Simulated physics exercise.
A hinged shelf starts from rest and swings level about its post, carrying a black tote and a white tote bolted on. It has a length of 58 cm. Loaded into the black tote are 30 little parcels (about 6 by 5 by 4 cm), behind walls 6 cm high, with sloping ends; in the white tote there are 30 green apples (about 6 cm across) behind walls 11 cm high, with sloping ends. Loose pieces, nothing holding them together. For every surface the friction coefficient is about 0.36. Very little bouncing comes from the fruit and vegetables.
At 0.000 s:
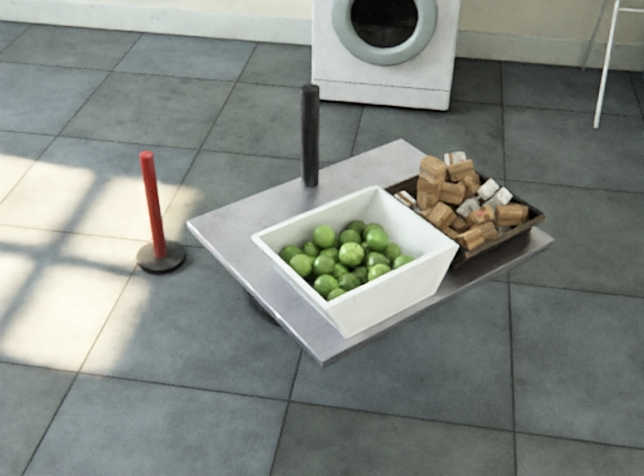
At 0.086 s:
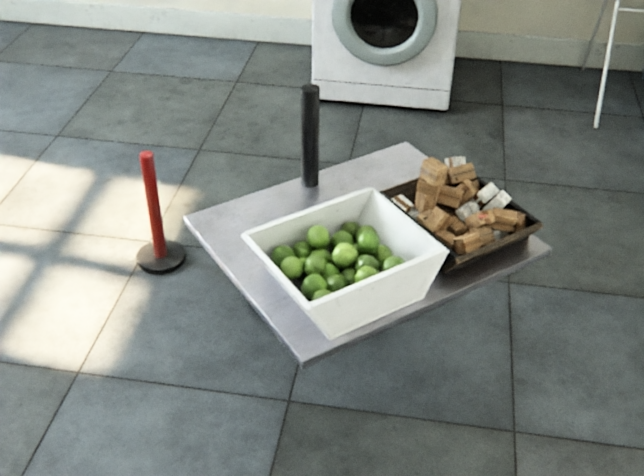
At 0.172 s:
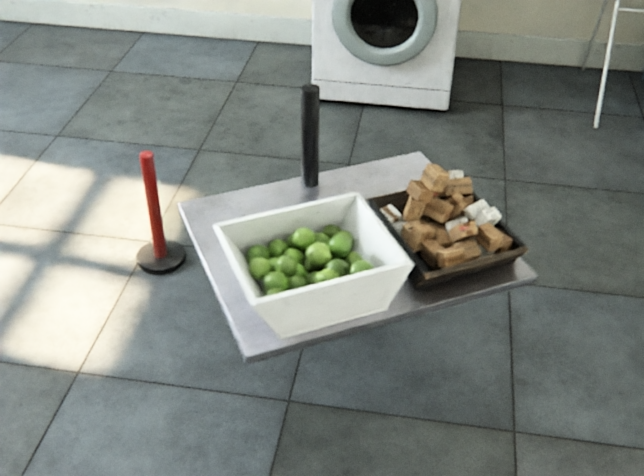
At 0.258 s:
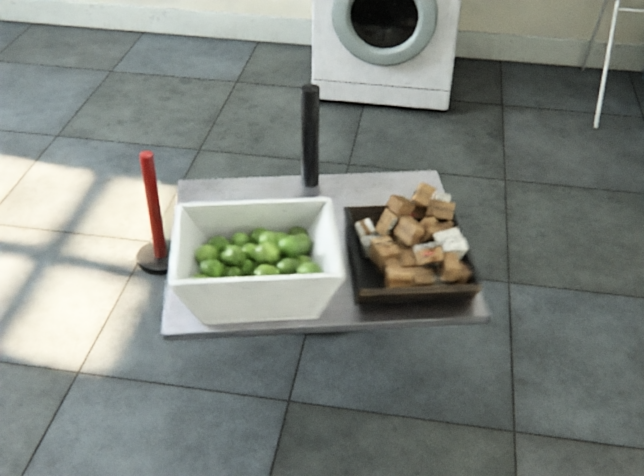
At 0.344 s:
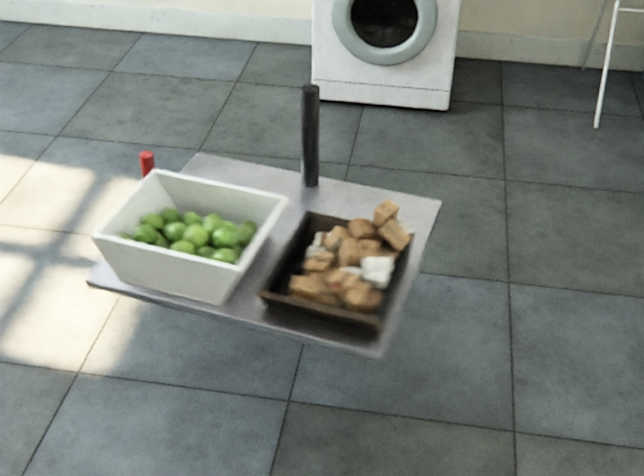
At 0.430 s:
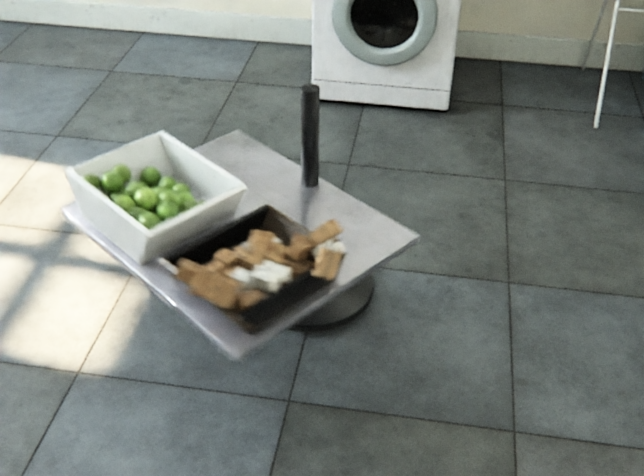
A gray shelf swings around its post, carrying green apples and little parcels leftward.
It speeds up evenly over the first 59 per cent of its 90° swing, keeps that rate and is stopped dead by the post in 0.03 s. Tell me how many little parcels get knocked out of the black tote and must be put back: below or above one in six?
Over a sixth.
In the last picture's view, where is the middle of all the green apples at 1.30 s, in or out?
Middle approx. (143, 176).
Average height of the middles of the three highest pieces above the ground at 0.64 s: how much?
Their middles sit some 62 cm up.
After 0.44 s, the shelf hits the red post.
After 0.52 s, black tote 25 in, 5 out and white tote 30 in, 0 out.
After 0.64 s, black tote 21 in, 9 out and white tote 24 in, 6 out.
After 0.86 s, black tote 19 in, 11 out and white tote 23 in, 7 out.
Final count (at 1.30 s), black tote 18 in, 12 out and white tote 23 in, 7 out. Asked share, 12 of 30, 40 per cent.
